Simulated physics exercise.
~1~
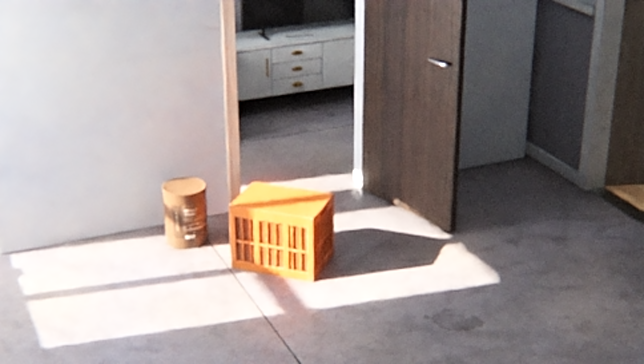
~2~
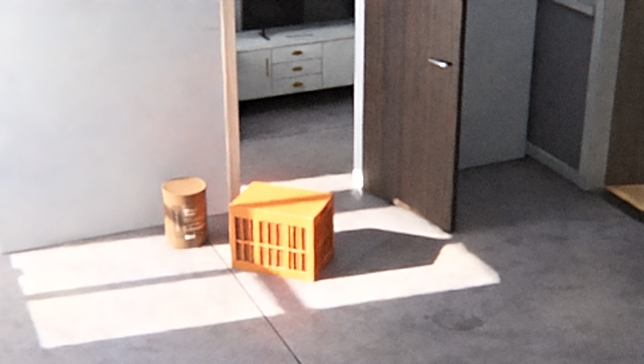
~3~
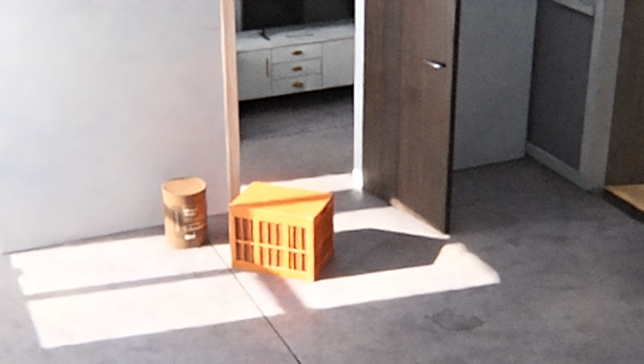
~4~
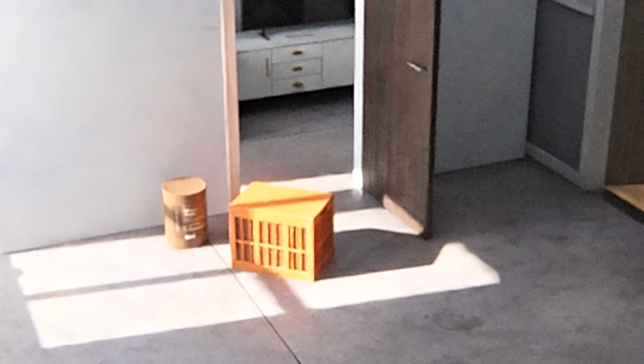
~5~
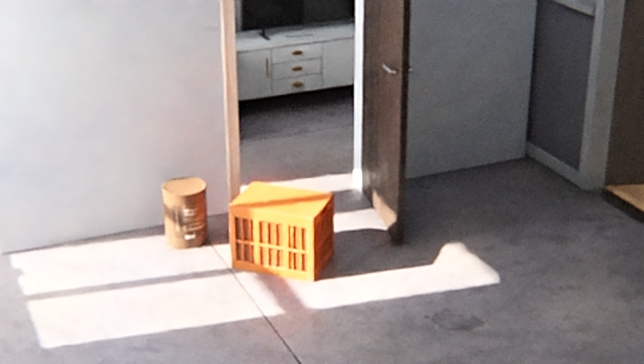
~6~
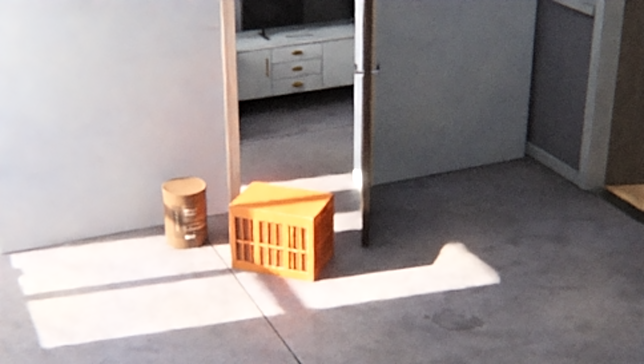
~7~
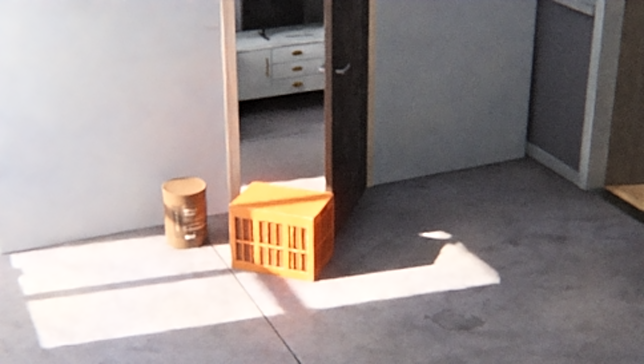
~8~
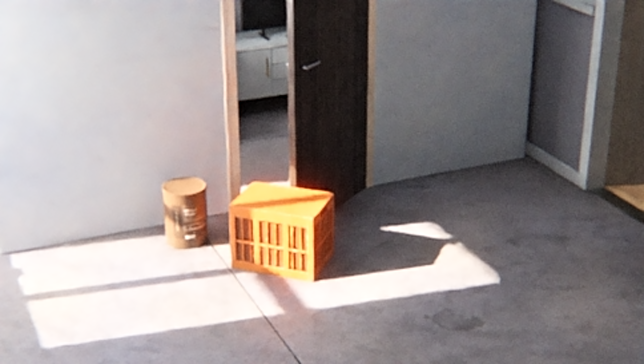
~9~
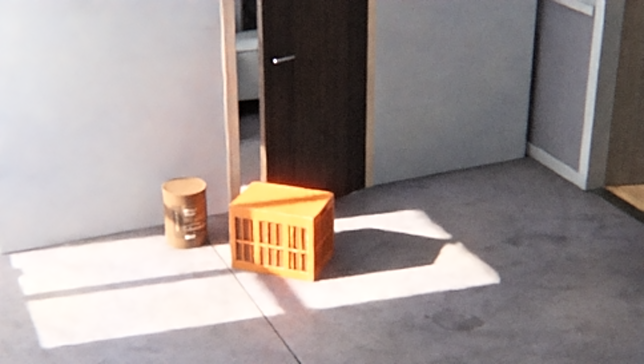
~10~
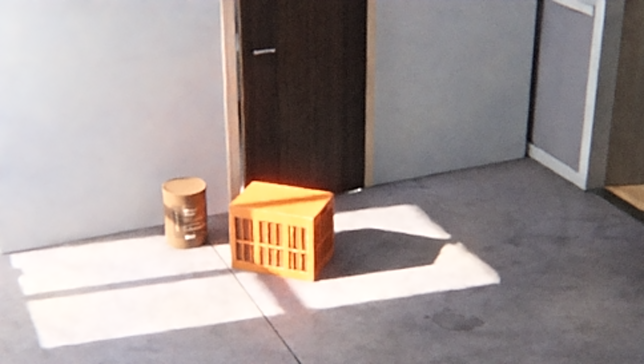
In a sunlit room with a concrete floor, a dark wooden door stood wide open behind an orange slatted chest and a brown pail, then swung steadily around to the left until it shut in its frame, hiding the white drawers beyond.
